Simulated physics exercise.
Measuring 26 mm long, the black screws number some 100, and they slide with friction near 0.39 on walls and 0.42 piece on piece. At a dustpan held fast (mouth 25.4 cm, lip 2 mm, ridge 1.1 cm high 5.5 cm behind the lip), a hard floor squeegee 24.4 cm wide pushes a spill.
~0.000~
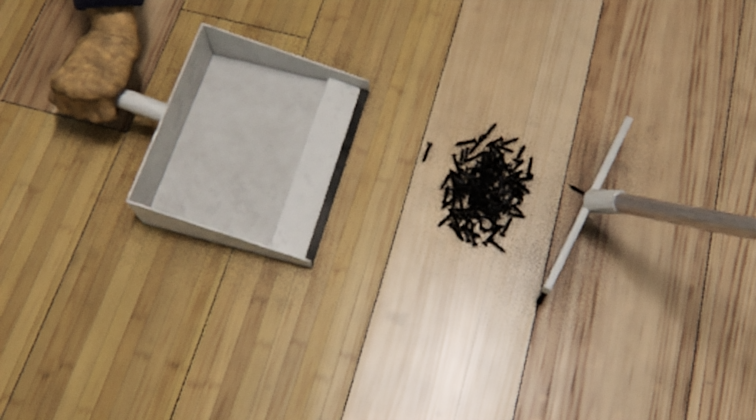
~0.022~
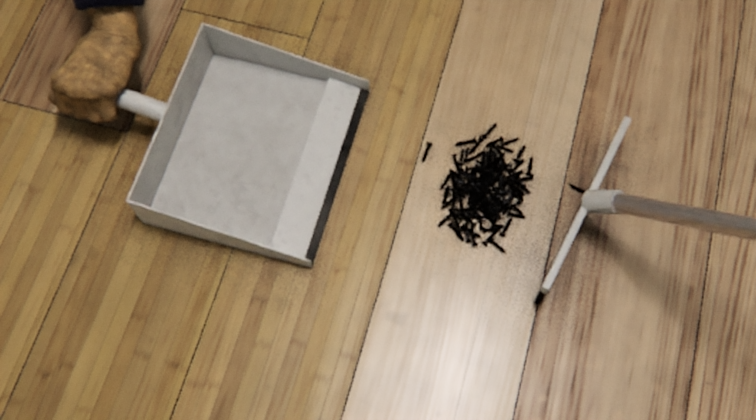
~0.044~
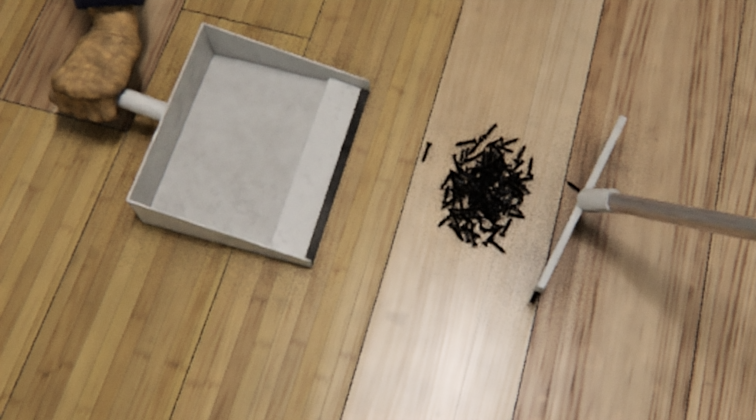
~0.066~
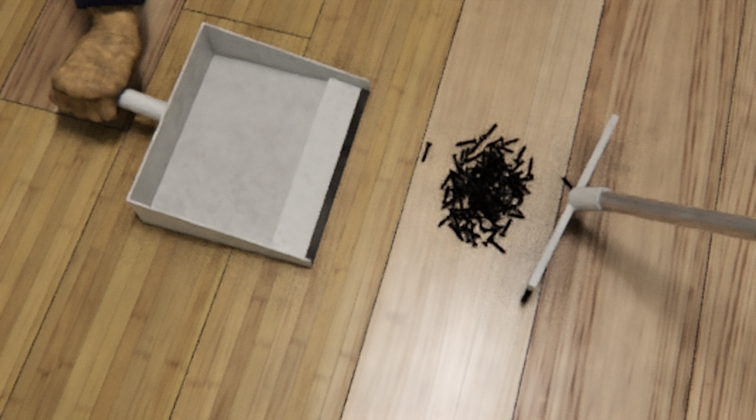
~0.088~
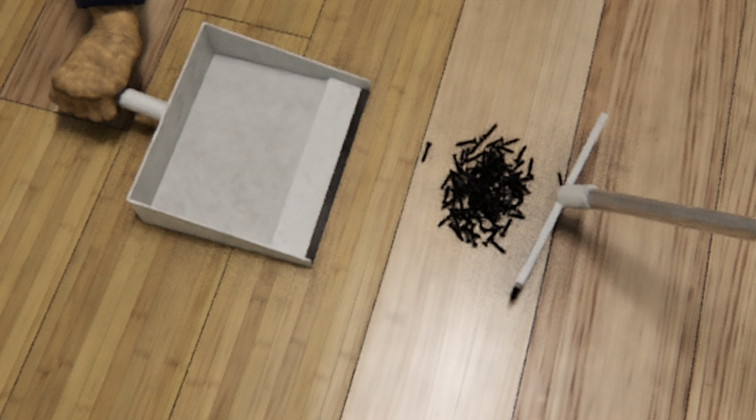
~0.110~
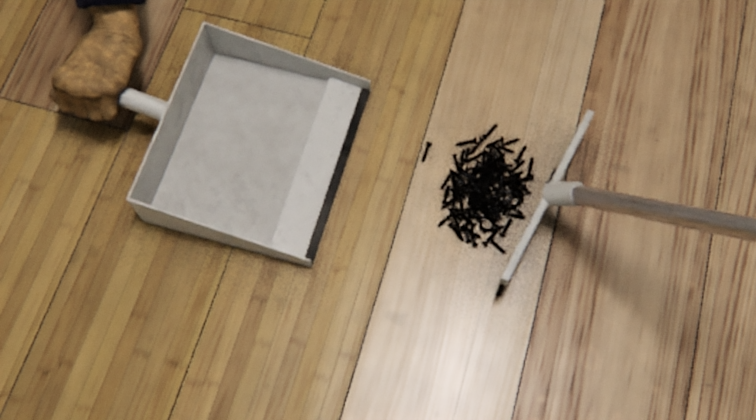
On a wooden floor, a squeegee slides left toward black screws while a gloved hand holds a dustpan.
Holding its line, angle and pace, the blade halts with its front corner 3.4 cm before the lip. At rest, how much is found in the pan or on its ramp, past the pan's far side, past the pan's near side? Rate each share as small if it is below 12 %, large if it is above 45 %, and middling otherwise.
Pan: Middling, far side: Small, near side: Small.
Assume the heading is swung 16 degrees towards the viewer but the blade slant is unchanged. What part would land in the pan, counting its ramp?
Estimate: 15 % in pan or on ramp.
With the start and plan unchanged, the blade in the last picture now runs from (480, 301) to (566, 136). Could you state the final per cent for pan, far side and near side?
Pan: 35, far side: 5, near side: 0.
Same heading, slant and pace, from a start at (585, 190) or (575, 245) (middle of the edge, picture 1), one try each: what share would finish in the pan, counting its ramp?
The two tries give some 35 % and some 25 %.
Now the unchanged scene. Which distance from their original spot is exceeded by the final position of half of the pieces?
That distance is around 18 cm.
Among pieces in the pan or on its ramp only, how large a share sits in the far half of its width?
About 80 percent of it.
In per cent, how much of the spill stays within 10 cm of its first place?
That share is some 0 percent.
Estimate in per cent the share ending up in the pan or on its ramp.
Around 25 percent.
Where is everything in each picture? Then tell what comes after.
The first picture shows blade from (547, 289) to (626, 124), moved 0.0 cm, 0 of the pieces shifted so far; middle of the pieces at (486, 183); pan at (245, 151).
The second picture shows blade from (545, 288) to (625, 124), moved 0.2 cm, 0 of the pieces shifted so far; middle of the pieces at (486, 183).
The third picture shows blade from (540, 288) to (620, 124), moved 0.8 cm, 1 of the pieces shifted so far; middle of the pieces at (486, 183).
The fourth picture shows blade from (532, 286) to (612, 122), moved 1.7 cm, 1 of the pieces shifted so far; middle of the pieces at (487, 183).
The fifth picture shows blade from (520, 283) to (602, 120), moved 3.1 cm, 1 of the pieces shifted so far; middle of the pieces at (487, 183).
The sixth picture shows blade from (505, 280) to (588, 118), moved 4.8 cm, 1 of the pieces shifted so far; middle of the pieces at (487, 184); pan at (246, 150). Its pace works out near 0.80 m/s, heading 2 degrees towards the viewer's side.
Then, at 0.24 s, middle of the blade 15 cm from the lip; 0 % over the lip, far side 0 %, near side 0 %.
After 0.33 s, middle of the blade 8 cm from the lip; 0 % over the lip, far side 5 %, near side 0 %.
After 0.55 s, middle of the blade 6 cm from the lip; 30 % over the lip, far side 5 %, near side 0 %.
At rest (1.6 s), pan 25 %, far side 5 %, near side 0 %, in front of the lip or behind the blade 70 %.
